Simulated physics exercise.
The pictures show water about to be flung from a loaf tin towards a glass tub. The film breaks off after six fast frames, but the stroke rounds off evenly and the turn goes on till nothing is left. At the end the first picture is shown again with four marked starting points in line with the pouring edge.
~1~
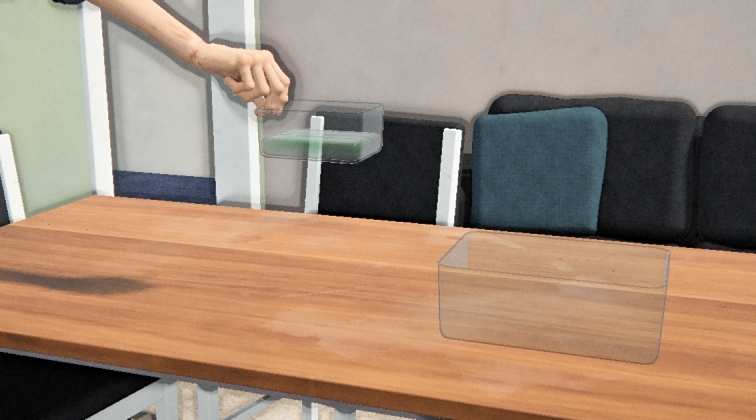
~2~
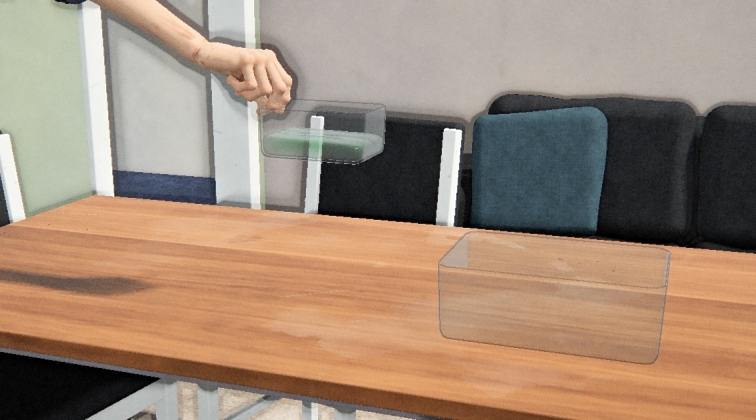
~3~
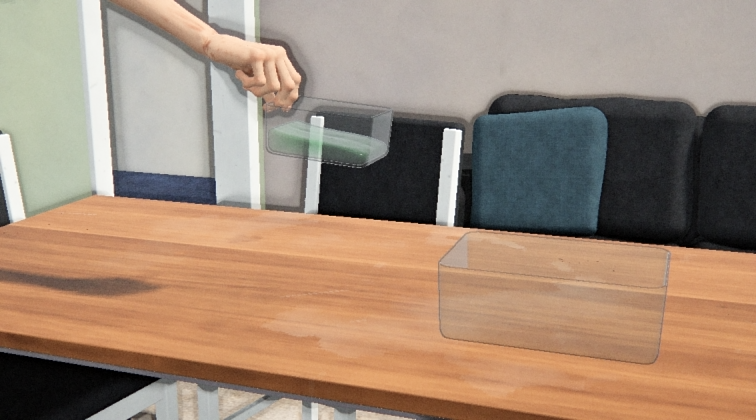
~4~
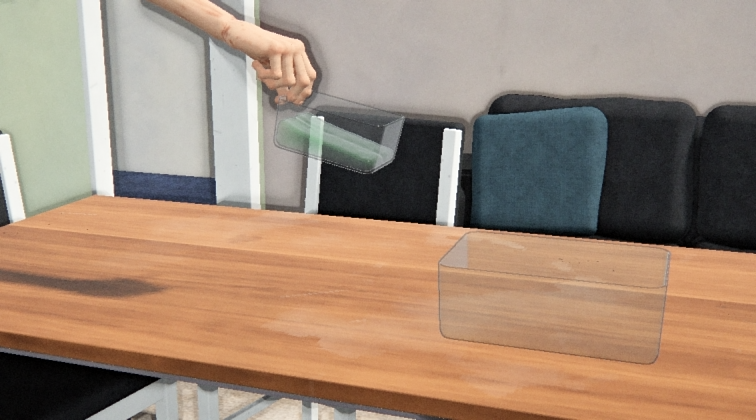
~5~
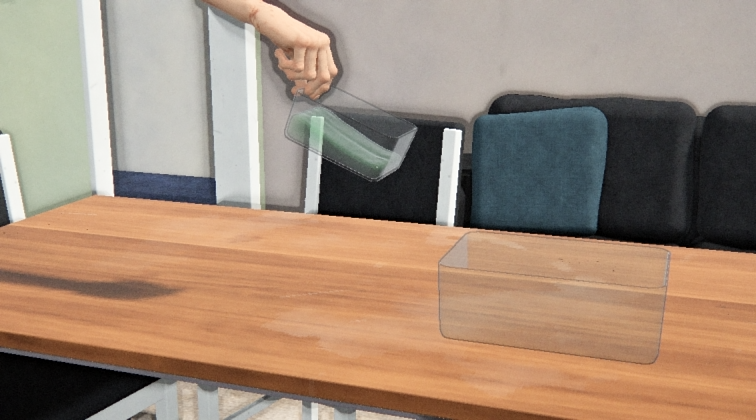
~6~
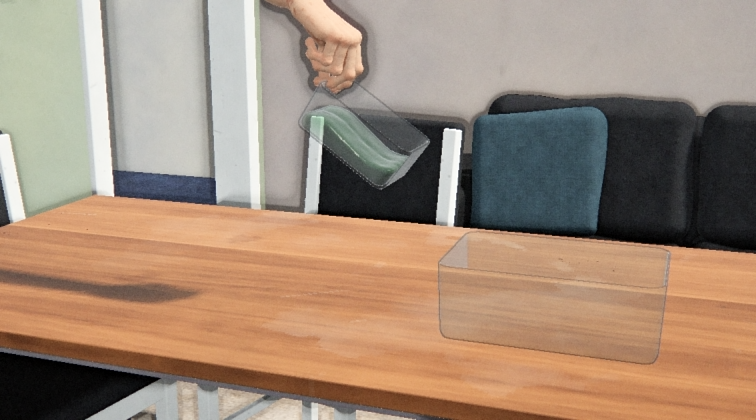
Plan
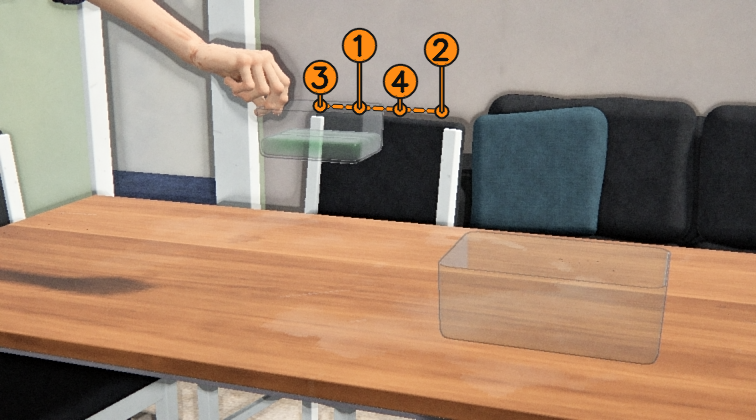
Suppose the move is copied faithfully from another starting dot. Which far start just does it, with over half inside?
Spot 3.
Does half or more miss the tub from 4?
No, not at all.
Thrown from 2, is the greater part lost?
No, that is safe.
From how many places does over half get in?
All four.
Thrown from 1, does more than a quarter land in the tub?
Yes.
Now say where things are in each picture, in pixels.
In the first picture, upright, lip at (371, 108); tub from (440, 335) to (658, 364); nothing has left yet.
In the second picture, upright, lip at (374, 109); nothing has left yet.
In the third picture, tipped about 5°, lip at (381, 113); nothing has left yet.
In the fourth picture, tipped about 12°, lip at (393, 121); nothing has left yet.
In the fifth picture, tipped about 22°, lip at (406, 132); nothing has left yet.
In the sixth picture, tipped about 35°, lip at (419, 146); nothing has left yet.
In orange, 1 at (359, 107); 2 at (441, 111); 3 at (320, 105); 4 at (400, 109).
With 1, about 82 % lands in the tub, 12 % falls short and 6 % goes beside or beyond.
With 2, about 98 % lands in the tub, 1 % falls short.
With 3, about 75 % lands in the tub, 21 % falls short and 4 % goes beside or beyond.
With 4, about 85 % lands in the tub, 2 % falls short and 13 % goes beside or beyond.
